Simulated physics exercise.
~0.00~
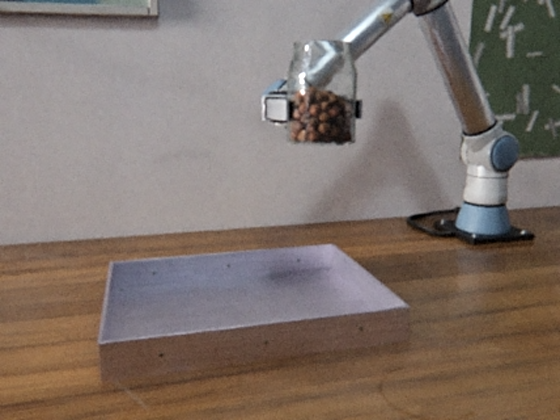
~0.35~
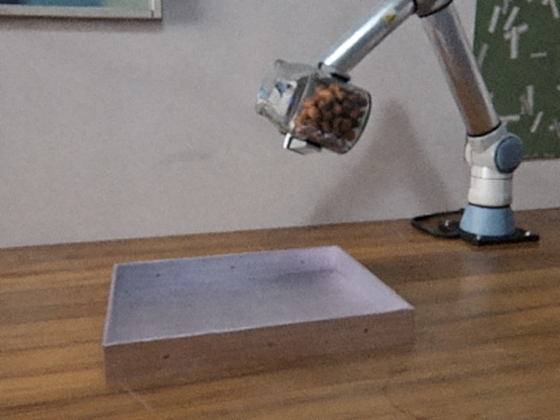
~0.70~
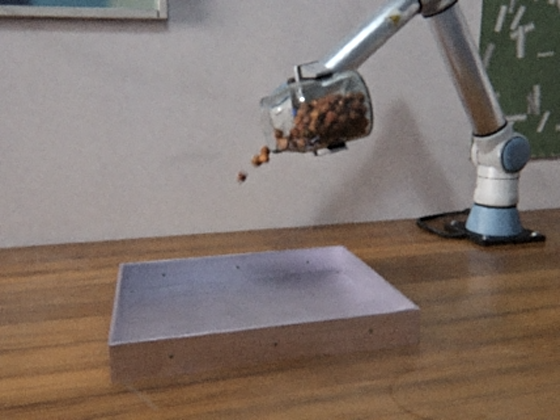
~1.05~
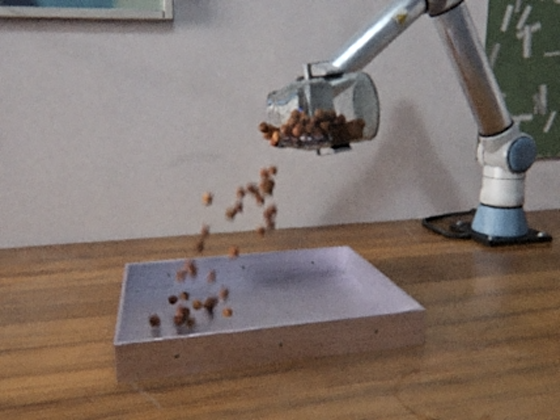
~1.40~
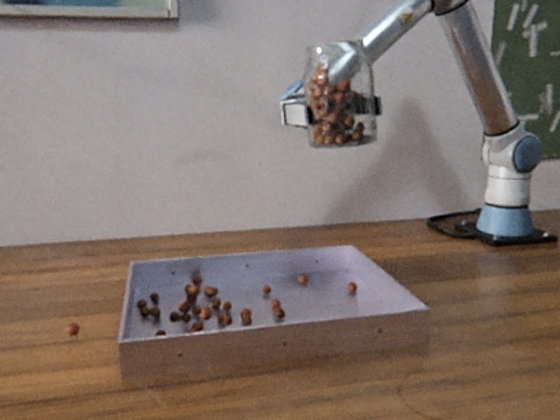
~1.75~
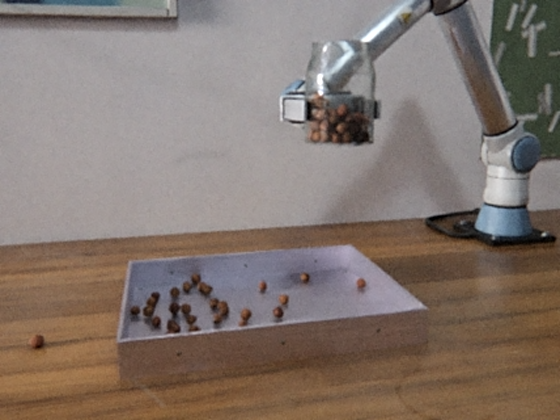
A silver and blue robot arm at the right of a brown wooden table, seen from the front and slightly above, holds a clear glass jar partly filled with brown hazelnuts. Below it sits a shallow pale lilac tray, with a grey wall behind and a green patterned panel at the right edge. The arm tips the jar over to the left, and a few nuts slip from its mouth. More tumble down in a loose stream and scatter in the tray. The arm turns the jar upright again, still holding many nuts, while one stray nut rolls left across the table outside the tray.
